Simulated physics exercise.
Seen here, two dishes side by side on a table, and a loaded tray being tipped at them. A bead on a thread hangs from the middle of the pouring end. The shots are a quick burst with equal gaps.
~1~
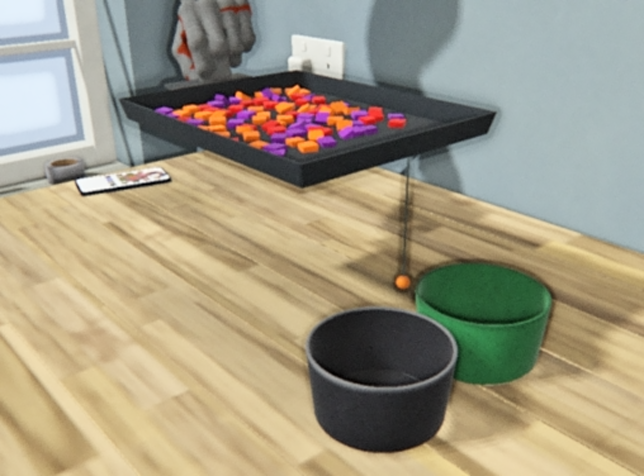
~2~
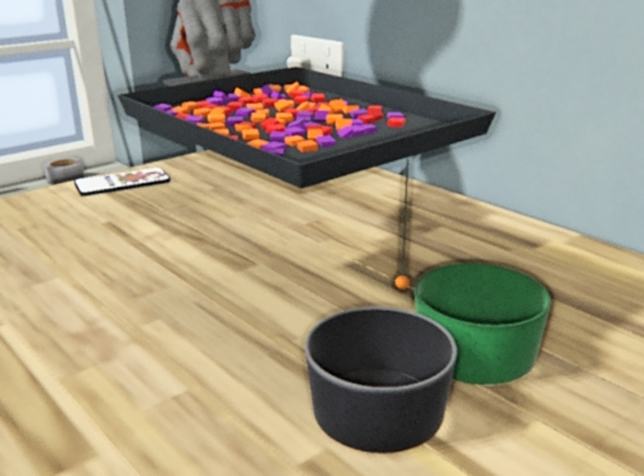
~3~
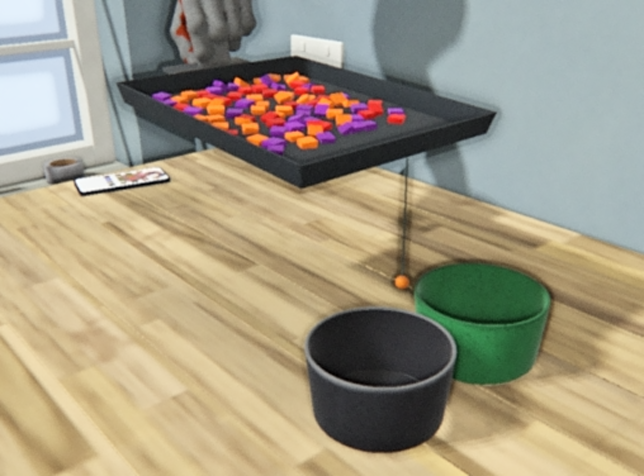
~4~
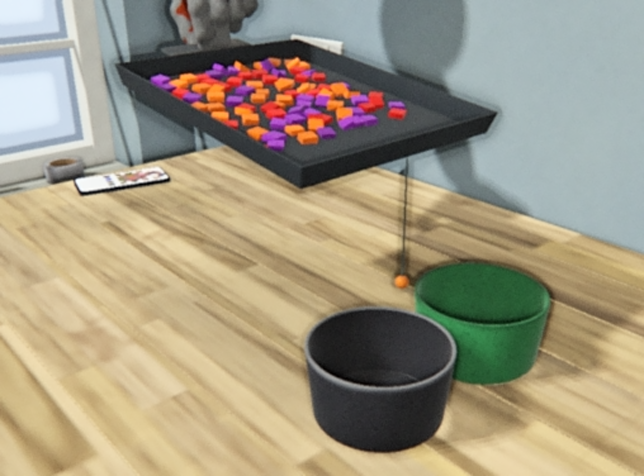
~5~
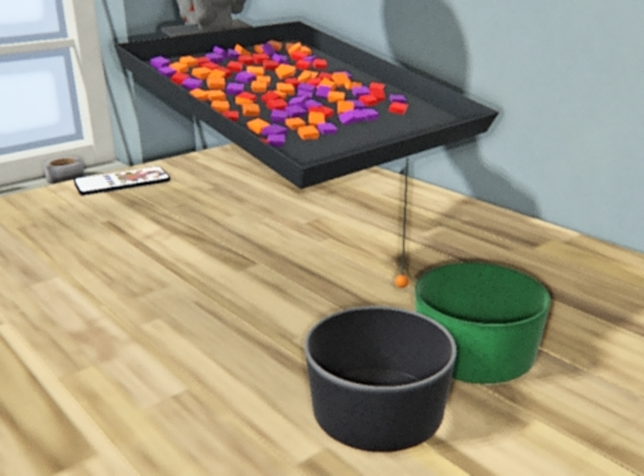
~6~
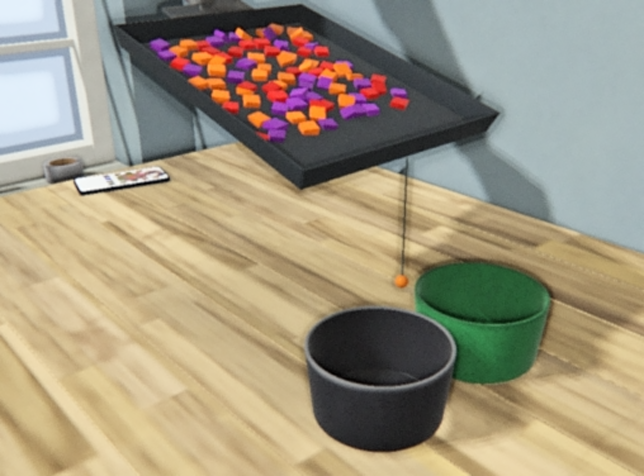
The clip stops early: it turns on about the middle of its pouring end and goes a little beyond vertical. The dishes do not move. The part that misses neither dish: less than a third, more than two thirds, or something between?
Caught overall: More than two thirds.
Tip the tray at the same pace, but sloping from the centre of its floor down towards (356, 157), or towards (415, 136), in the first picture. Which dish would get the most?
In turn: The left dish; the right-hand dish.
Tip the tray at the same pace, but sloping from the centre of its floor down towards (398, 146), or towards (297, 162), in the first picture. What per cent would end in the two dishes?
In turn 90 and 30 in a hundred.
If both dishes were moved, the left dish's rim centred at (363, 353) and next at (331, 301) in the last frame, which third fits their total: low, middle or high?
The first try: Over two thirds. The second: Under a third.
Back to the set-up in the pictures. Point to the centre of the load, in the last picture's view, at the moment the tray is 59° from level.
Roughly at (387, 128).
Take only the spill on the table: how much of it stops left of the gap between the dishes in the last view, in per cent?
It comes to 50 per cent or so.
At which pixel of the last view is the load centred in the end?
Close to (416, 397).
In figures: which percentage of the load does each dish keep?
The left dish has 50 per cent, the right dish has 30.
Soon after the last picture, tray tipped steeply; all on the tray.
A little later, tray tipped right over; most on the tray; a stray few in the left dish; a small part in the right dish; a stray few outside both; a small part in the air.
Later still, tray tipped past a quarter turn; about half in the left dish; about a third in the right dish; about a quarter outside both.
At rest, tray tipped past a quarter turn; about half in the left dish; about a third in the right dish; about a quarter outside both.
